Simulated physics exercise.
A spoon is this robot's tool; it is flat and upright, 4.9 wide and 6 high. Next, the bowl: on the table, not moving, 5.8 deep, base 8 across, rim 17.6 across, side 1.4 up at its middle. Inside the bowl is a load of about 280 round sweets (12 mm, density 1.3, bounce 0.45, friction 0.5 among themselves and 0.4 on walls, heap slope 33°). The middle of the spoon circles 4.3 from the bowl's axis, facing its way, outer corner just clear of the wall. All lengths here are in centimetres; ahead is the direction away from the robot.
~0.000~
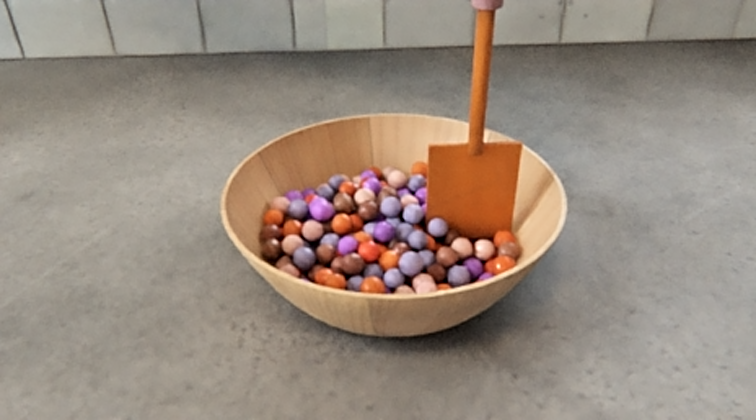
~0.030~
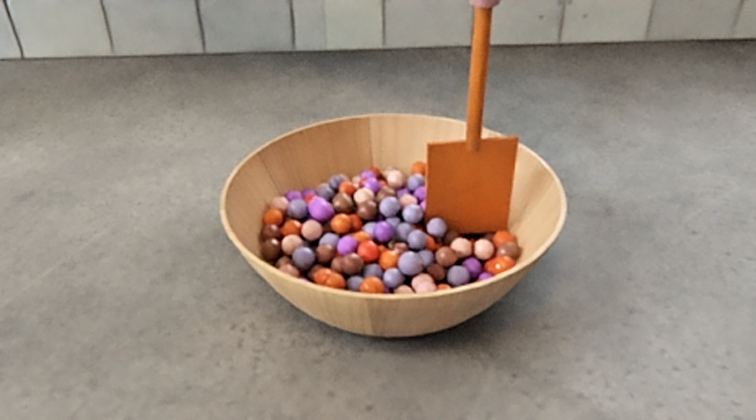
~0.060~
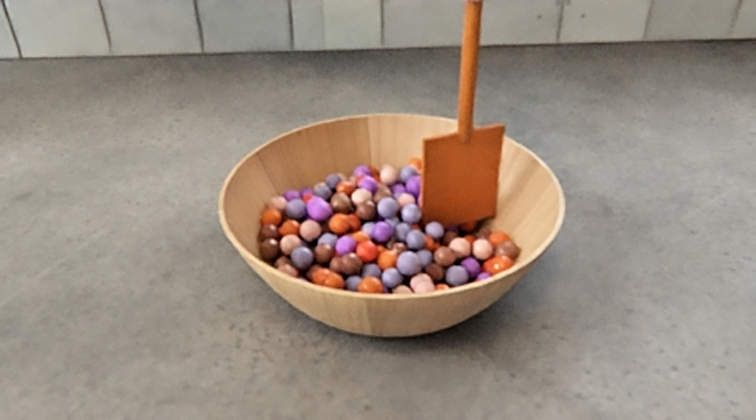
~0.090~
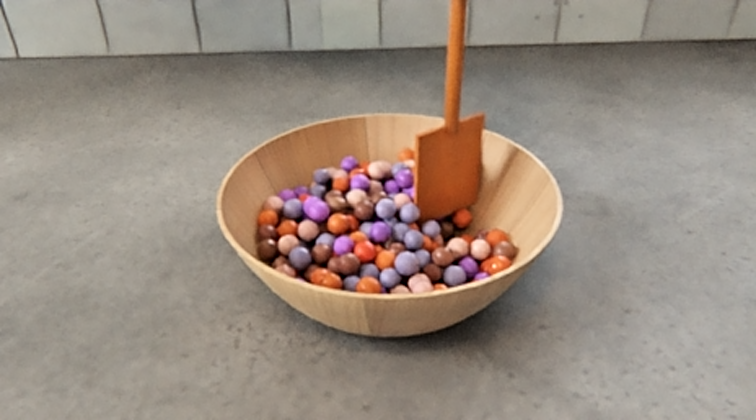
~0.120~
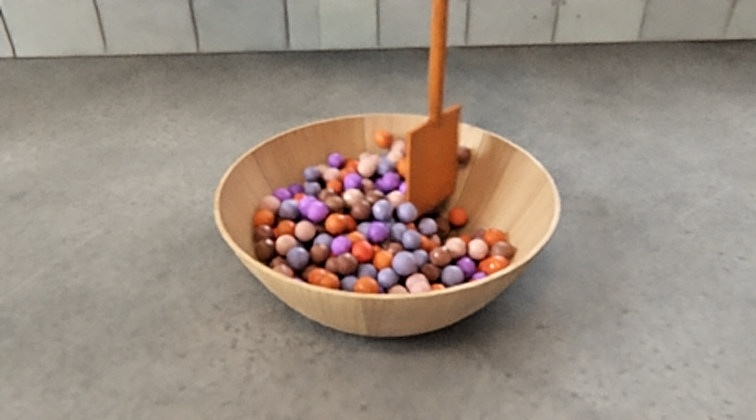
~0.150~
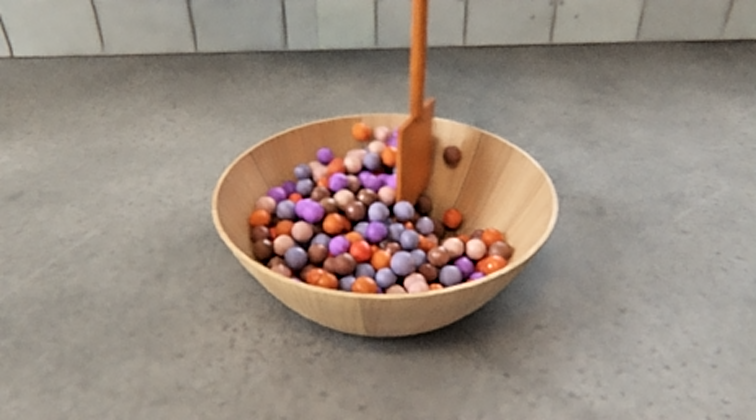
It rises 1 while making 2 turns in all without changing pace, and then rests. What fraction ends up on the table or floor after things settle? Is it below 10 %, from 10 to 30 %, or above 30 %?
From 10 to 30 %.
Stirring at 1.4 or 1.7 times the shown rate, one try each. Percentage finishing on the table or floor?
I'd expect about 35 per cent, then about 40 per cent.
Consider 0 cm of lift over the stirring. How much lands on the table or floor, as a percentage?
30 per cent, roughly.
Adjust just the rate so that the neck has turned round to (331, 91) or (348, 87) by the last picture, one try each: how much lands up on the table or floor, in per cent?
Roughly 45 per cent on the first try and 45 per cent on the second.
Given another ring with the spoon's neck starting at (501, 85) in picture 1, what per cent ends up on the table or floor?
It comes to around 5 percent.
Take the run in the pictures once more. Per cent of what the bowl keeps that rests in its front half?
I'd say around 45 per cent.
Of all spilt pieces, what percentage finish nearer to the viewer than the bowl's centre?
70 per cent, roughly.
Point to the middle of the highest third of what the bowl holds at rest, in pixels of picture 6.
It is centred around (430, 216).
After 0.71 s, 321° round, highest piece 8 above the table; 247 in the bowl, 28 on the table or floor, 4 in flight or on the tool.
After 1.26 s, 221° round, highest piece 7 above the table; 227 in the bowl, 50 on the table or floor, 2 in flight or on the tool.
After 1.74 s, 0° round, highest piece 4 above the table; 216 in the bowl, 63 on the table or floor.
After 2.44 s, 0° round, highest piece 4 above the table; 216 in the bowl, 63 on the table or floor.
At rest, 216 in the bowl, 63 on the table or floor. That is 23 % on the table or floor.
